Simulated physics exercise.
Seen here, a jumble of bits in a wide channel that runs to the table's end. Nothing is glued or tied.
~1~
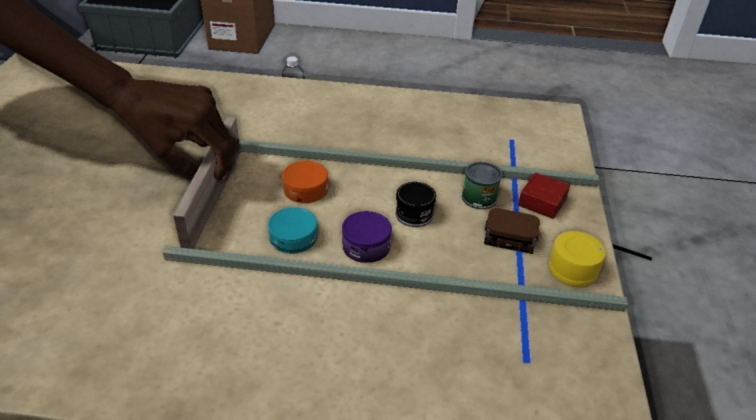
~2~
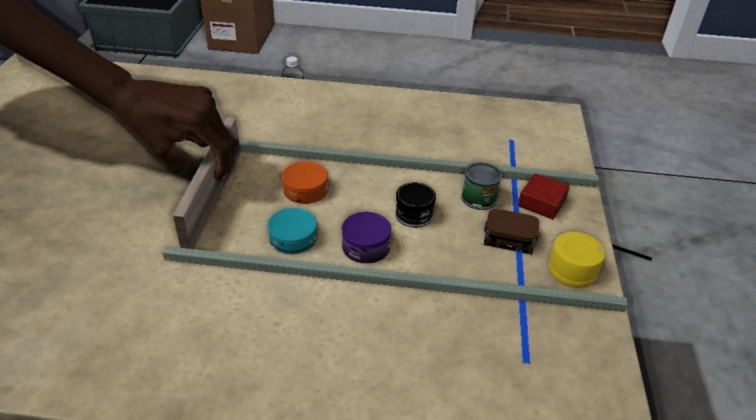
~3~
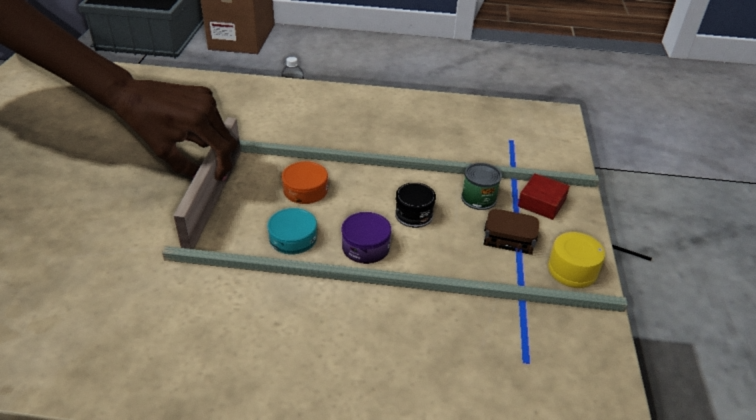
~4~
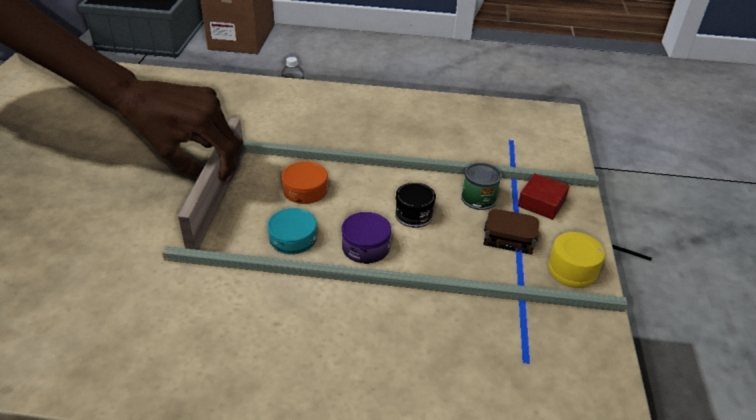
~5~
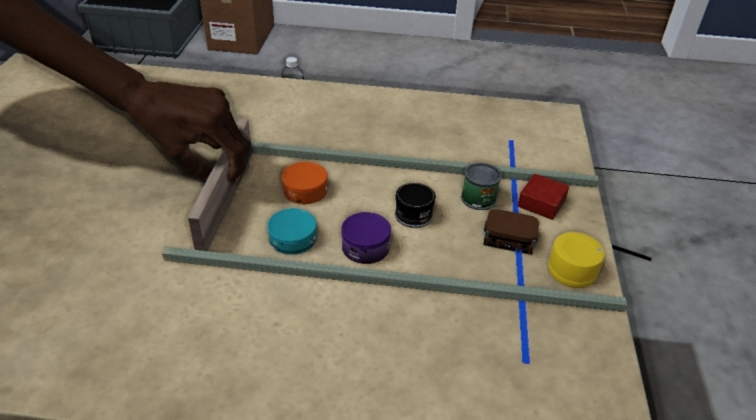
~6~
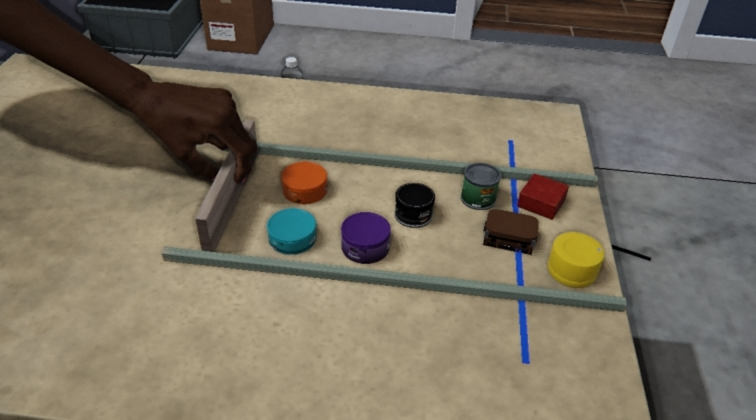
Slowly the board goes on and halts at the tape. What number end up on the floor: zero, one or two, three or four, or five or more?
As it turns out, the number that fall off is one or two.
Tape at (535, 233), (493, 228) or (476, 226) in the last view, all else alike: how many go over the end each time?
The counts: 2, 0 and 0.
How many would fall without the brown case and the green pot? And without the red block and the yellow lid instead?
The counts: 1 and 0.
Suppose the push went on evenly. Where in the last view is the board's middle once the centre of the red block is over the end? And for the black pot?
At (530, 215) for the red block; at (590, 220) for the black pot.
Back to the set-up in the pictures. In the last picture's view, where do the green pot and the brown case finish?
About (572, 184), and the other about (584, 242).
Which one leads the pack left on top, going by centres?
Foremost is the red block.
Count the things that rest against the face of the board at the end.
It touches 3.
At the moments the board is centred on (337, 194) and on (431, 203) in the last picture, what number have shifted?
3 and 5.
Soon after, none off yet; yellow lid at rest near (575, 260); red block at rest near (543, 196); brown case at rest near (511, 232).
In the end, the number that fall off is one or two; gone, yellow lid.
